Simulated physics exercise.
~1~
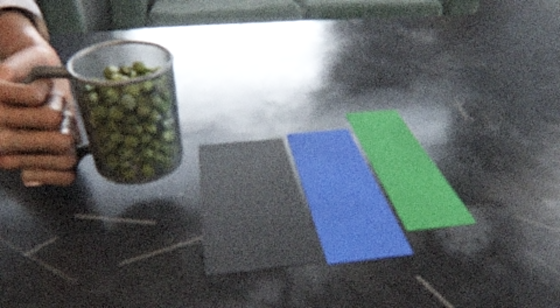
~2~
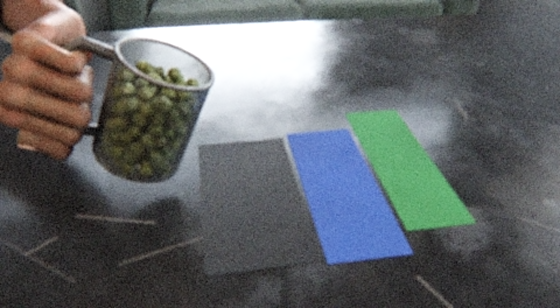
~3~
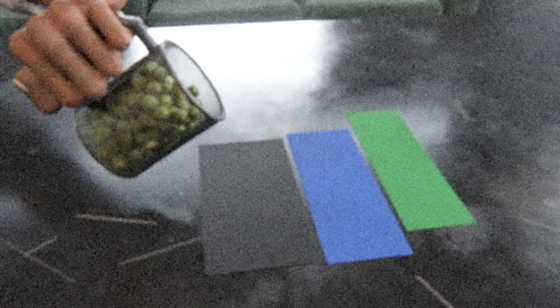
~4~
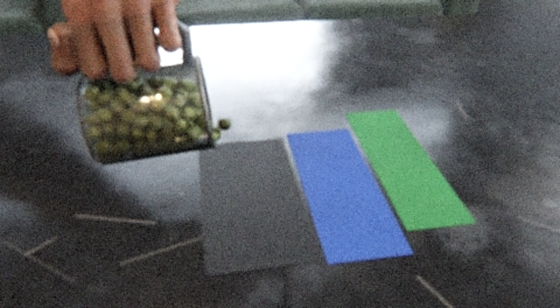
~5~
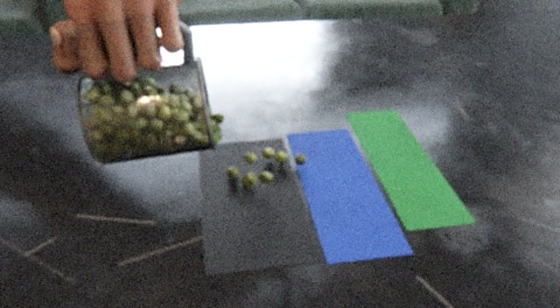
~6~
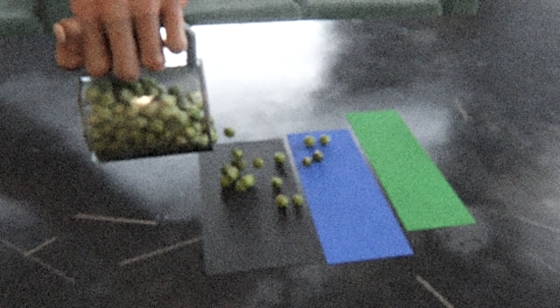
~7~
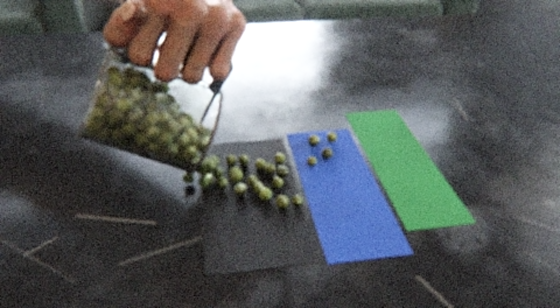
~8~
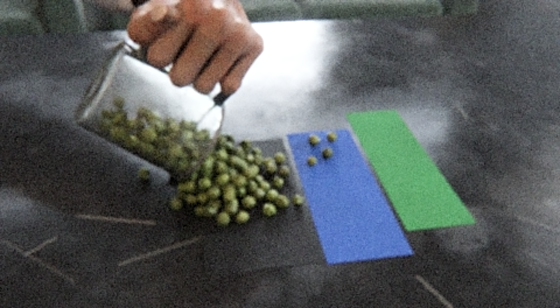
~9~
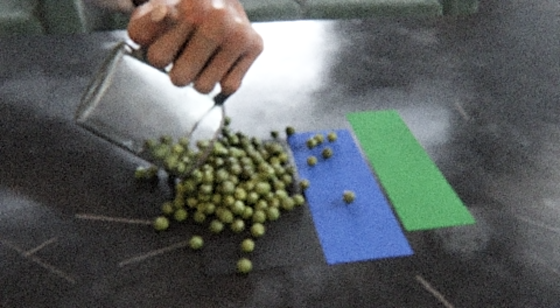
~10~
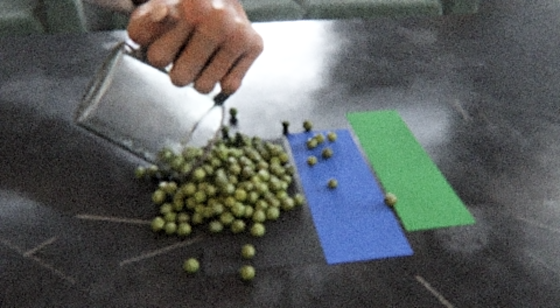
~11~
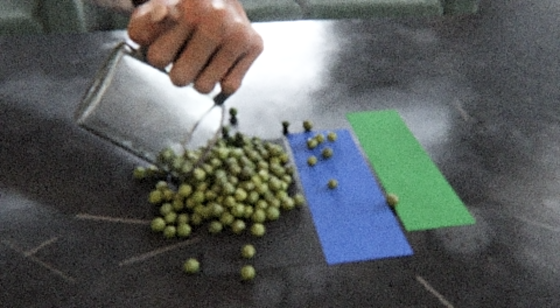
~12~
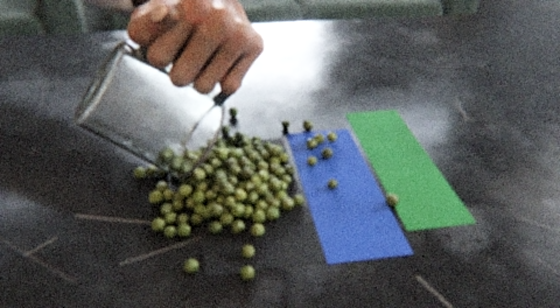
On a dark table with black, blue and green mats, a hand tipped a clear cup of small olives until it was upside down, spilling them into a heap over the black mat and bare table, with a few on the blue.
